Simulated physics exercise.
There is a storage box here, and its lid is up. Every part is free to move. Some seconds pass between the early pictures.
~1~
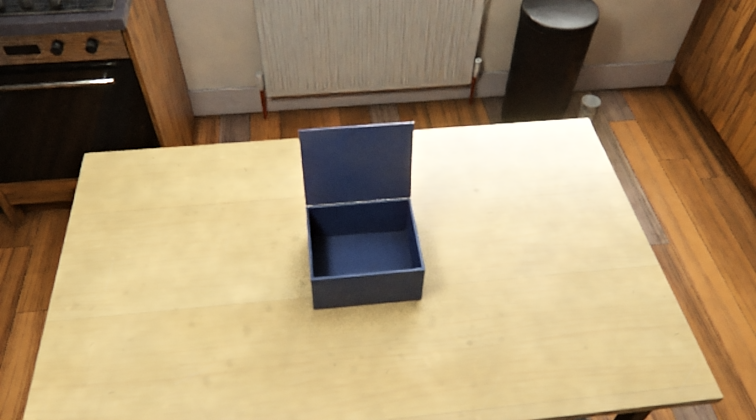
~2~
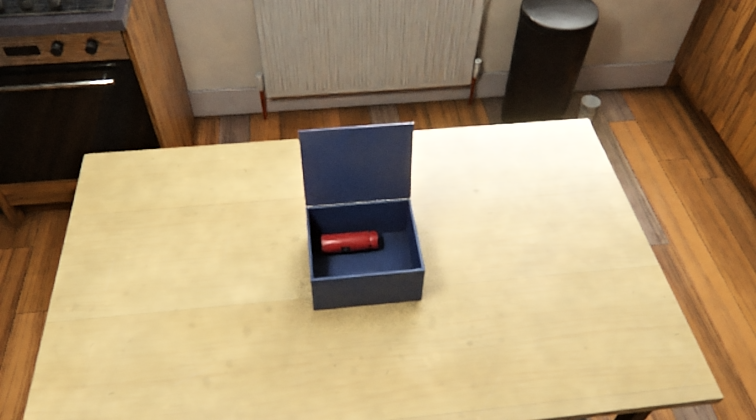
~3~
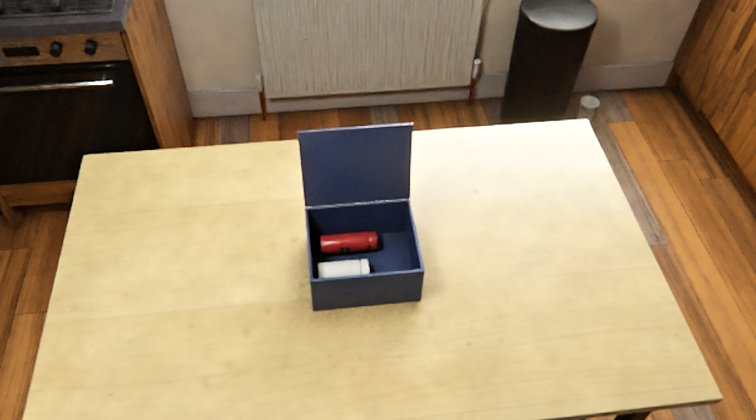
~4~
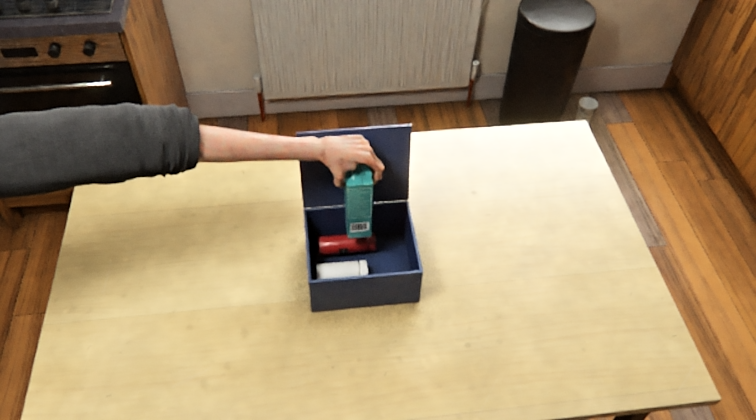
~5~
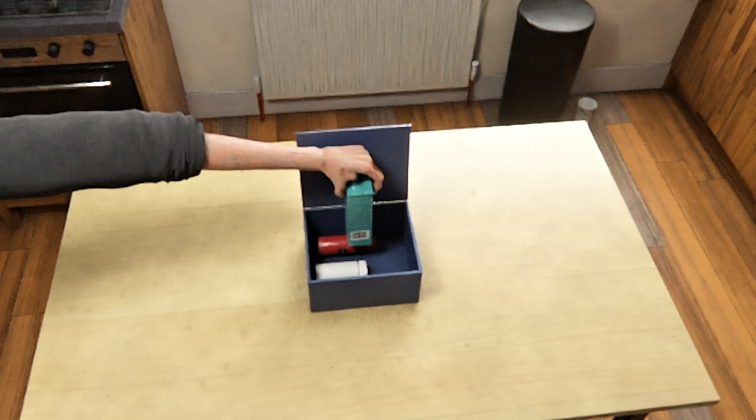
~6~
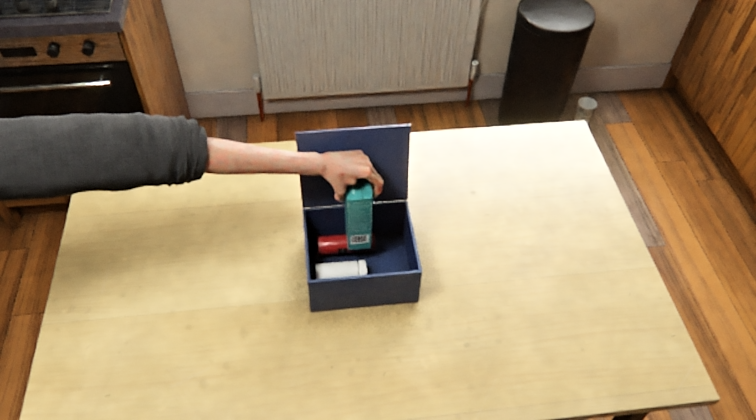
A hand lowering a turquoise carton into an open blue storage box after a red shaker and a white container appear inside.
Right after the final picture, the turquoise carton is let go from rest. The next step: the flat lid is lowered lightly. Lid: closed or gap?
The lid falls short.
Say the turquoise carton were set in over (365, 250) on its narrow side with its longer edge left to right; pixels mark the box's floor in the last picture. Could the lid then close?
Lid down.
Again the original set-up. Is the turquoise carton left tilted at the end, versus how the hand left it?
At the finish the turquoise carton goes crooked.
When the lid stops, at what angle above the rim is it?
It stays some 20° above the rim.
Then, 0.60 s later than the last frame, turquoise carton tilted by 48° near (361, 251); red shaker moved a little.
Then, 1.40 s later than the last frame, lid 77° above the rim; turquoise carton tilted by 48° near (362, 253); white shaker moved about its own width; red shaker moved a little.
Then, 1.80 s later than the last frame, lid 32° above the rim; turquoise carton tilted by 48° near (362, 253); white shaker moved about its own width; red shaker moved a little.
When it is over, lid 20° above the rim; lying over in the box, turquoise carton; moved from the start, white shaker; red shaker as before. End places, in pixels of the last picture, turquoise carton near (362, 253).
